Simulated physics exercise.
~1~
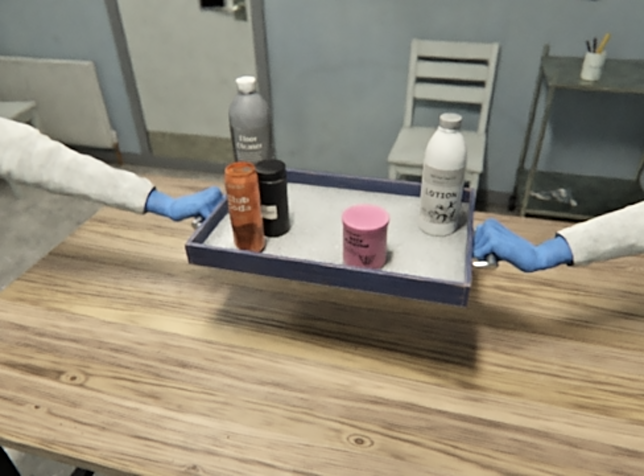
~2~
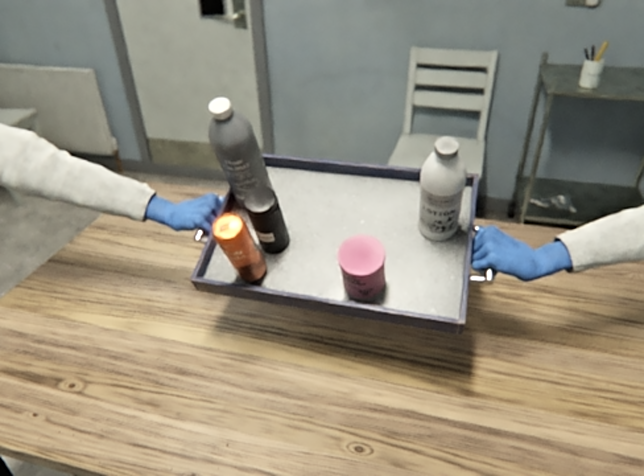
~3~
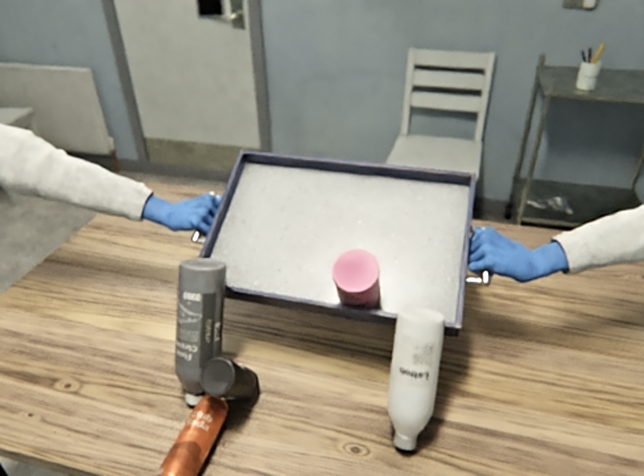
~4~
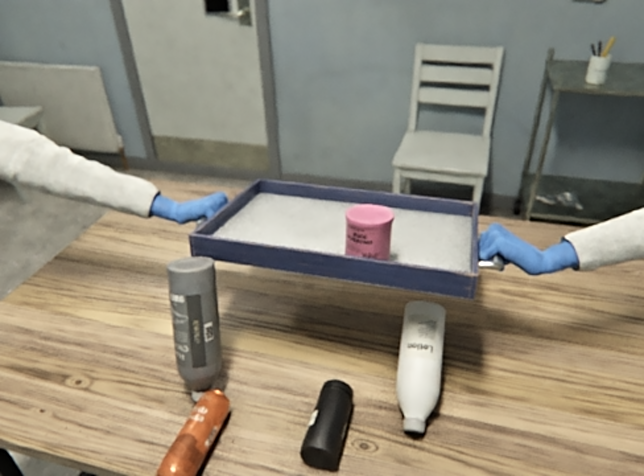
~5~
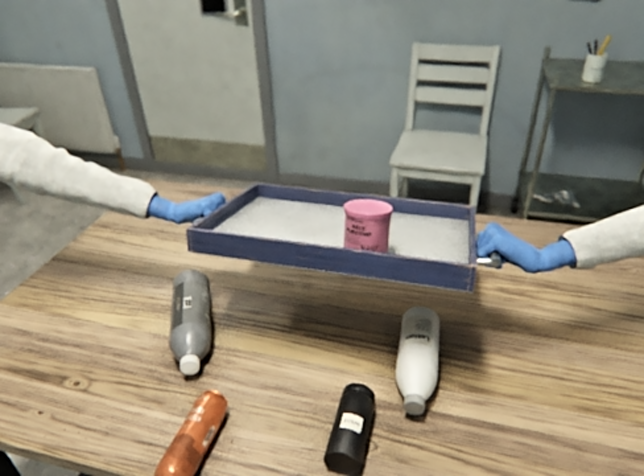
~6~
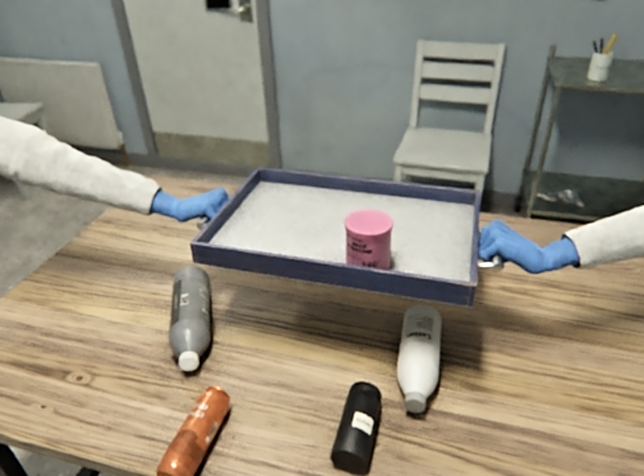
Above a wooden table, two blue-gloved hands tipped a tray towards the viewer, and the orange can, black jar, white bottle and grey bottle fell onto the table; the hands then tilted it back and levelled it, with the pink tin still aboard.
